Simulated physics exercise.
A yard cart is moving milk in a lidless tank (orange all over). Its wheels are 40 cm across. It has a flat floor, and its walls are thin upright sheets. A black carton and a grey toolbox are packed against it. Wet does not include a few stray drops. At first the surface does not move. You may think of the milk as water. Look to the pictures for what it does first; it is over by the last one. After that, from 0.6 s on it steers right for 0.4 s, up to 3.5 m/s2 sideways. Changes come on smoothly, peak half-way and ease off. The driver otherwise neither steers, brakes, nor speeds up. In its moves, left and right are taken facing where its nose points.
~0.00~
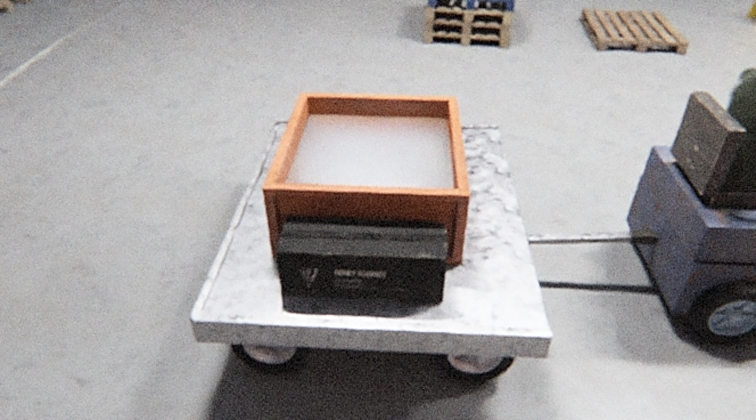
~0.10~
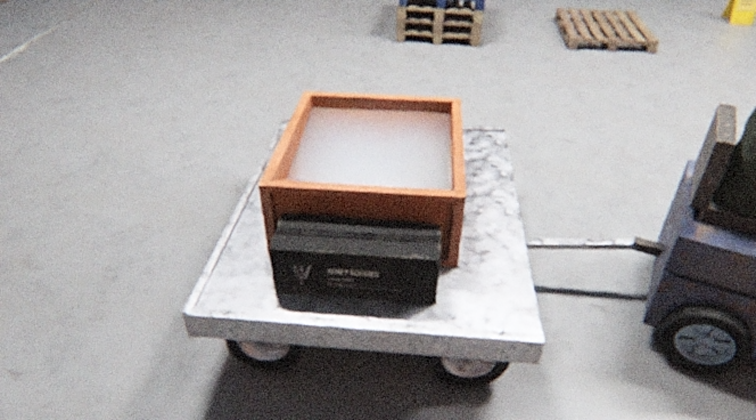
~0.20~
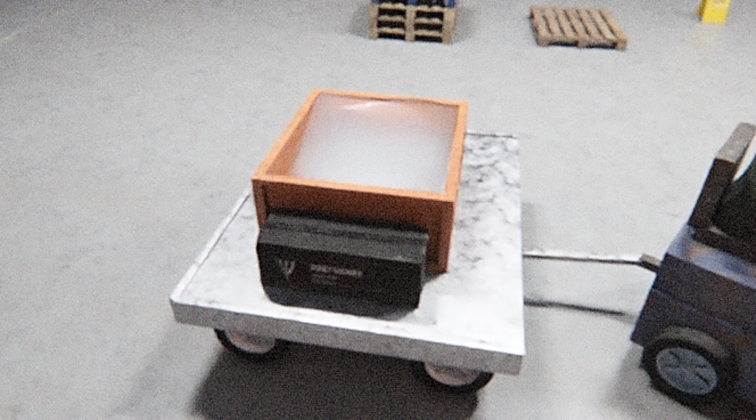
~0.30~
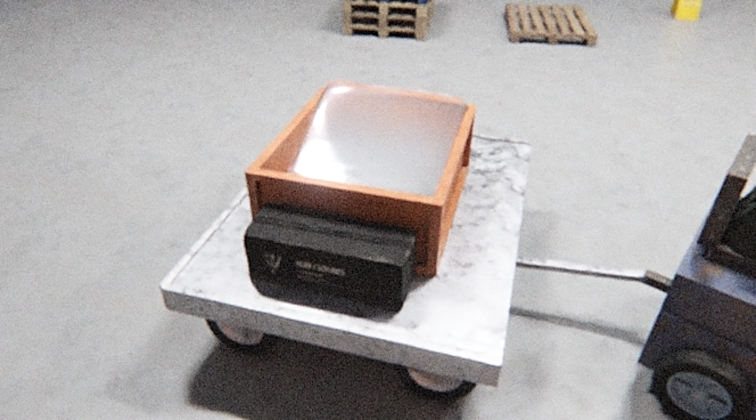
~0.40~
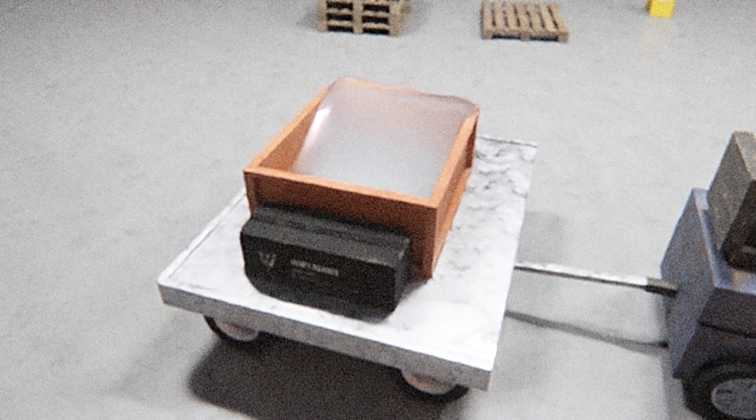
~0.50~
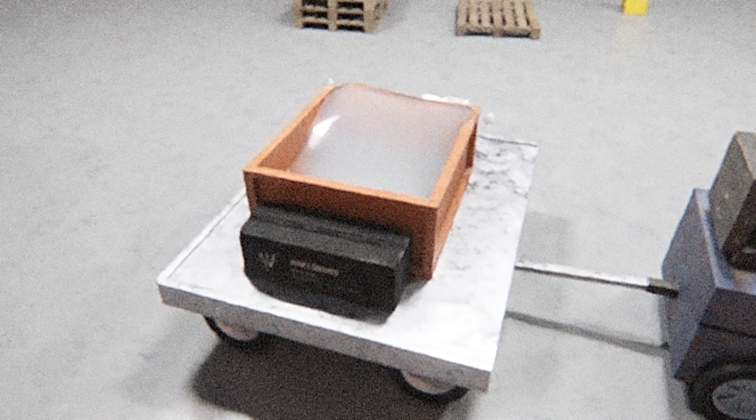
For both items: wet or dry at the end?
The black carton avoids the liquid; the grey toolbox catches the liquid.
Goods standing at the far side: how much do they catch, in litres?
It catches some 4 L.
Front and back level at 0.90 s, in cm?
Front 26 cm, back 26 cm.
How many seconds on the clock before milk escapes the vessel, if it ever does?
Liquid gets out at roughly 0.6 s.
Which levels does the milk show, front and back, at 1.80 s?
Height at the front is 22 cm; height at the back is 28 cm.
After 0.90 s front 25 cm, middle 26 cm, back 26 cm above the floor; the loss stands at 3 per cent, mostly over the far side, some over the front.
After 1.30 s front 31 cm, middle 29 cm, back 25 cm above the floor; the loss stands at 3 per cent, mostly over the far side, some over the front.
After 1.80 s front 23 cm, middle 25 cm, back 29 cm above the floor; the loss stands at 3 per cent, mostly over the far side, some over the front.
After 3.98 s the loss stands at 3 per cent, mostly over the far side, some over the front; the black carton has caught nothing and the grey toolbox 4 litres.
